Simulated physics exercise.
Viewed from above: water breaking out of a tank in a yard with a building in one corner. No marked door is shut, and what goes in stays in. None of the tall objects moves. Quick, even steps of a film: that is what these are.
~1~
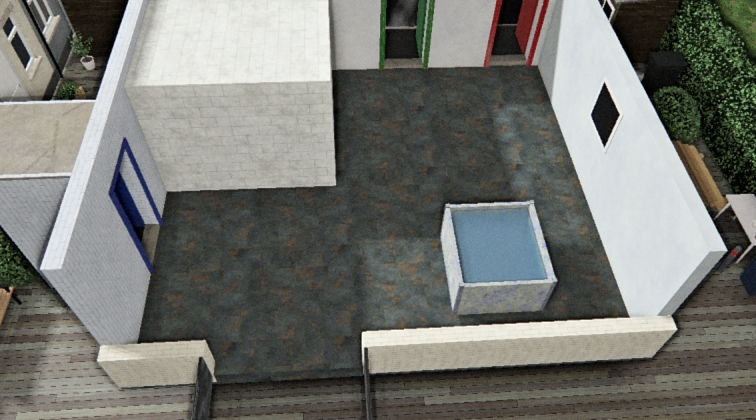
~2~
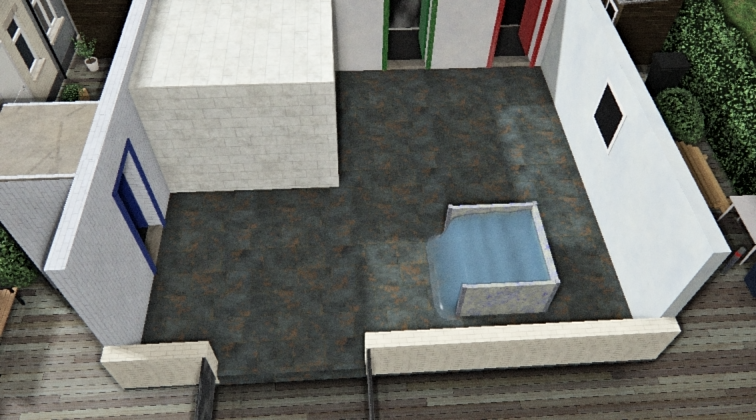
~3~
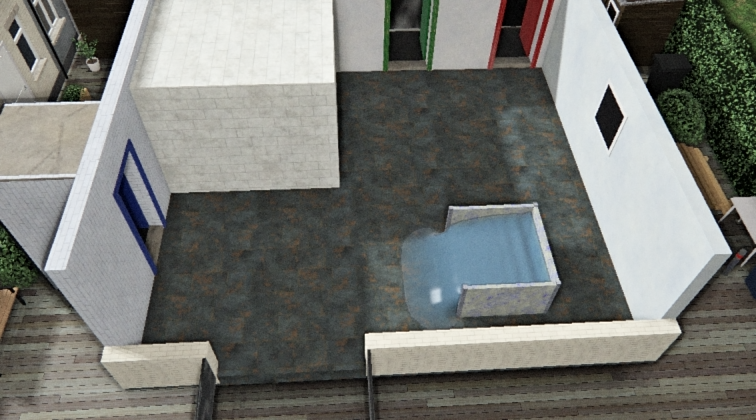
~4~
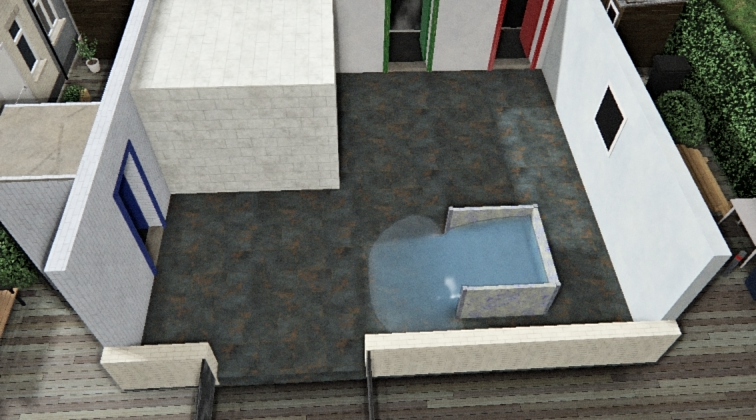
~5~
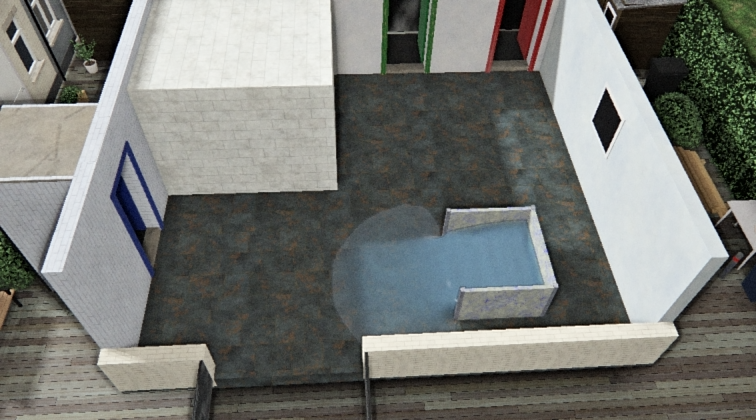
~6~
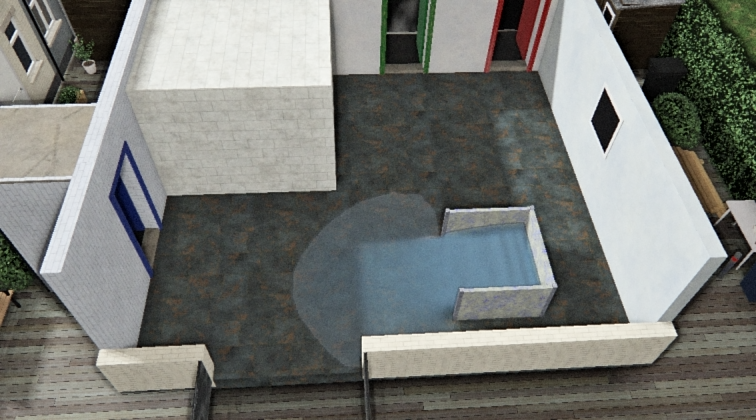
A walled yard with a pale block building in one corner held a small tank of still water, then the tank's left side opened and water poured out, spreading leftward across the dark floor.
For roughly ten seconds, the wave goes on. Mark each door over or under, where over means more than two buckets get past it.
Green door - under; red door - under; blue door - over.
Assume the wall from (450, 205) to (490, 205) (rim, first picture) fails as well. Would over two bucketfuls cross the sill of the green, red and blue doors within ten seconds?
So the green one ends up above, the red one ends up below and the blue one ends up below.
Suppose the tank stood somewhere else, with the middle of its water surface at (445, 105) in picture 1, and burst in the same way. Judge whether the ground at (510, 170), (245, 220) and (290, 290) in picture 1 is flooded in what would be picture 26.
Spared, spared, soaked.
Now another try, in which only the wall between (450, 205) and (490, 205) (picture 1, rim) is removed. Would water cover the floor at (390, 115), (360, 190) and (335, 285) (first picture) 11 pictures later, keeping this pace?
Taking the three spots as listed, they end up inundated, inundated and spared.
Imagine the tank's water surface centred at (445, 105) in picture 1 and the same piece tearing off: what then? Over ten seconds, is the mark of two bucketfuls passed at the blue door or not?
Checking each in turn, the blue door comes in short.
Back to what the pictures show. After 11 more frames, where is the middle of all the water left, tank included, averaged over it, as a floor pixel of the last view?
Roughly (322, 275).
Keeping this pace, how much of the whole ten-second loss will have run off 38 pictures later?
My figure: 70 percent.
A moment on, water covers 40 % of the floor; the green door not reached, the red door not reached, the blue door not reached.
Next, water covers 45 % of the floor; the green door not reached, the red door not reached, the blue door over two buckets in.
Then, water covers 45 % of the floor; the green door not reached, the red door not reached, the blue door far over two buckets in.
Later, water covers 45 % of the floor; the green door wet at the sill, nothing in, the red door not reached, the blue door far over two buckets in.
In the end, water covers 80 % of the floor; the green door wet at the sill, nothing in, the red door not reached, the blue door far over two buckets in.
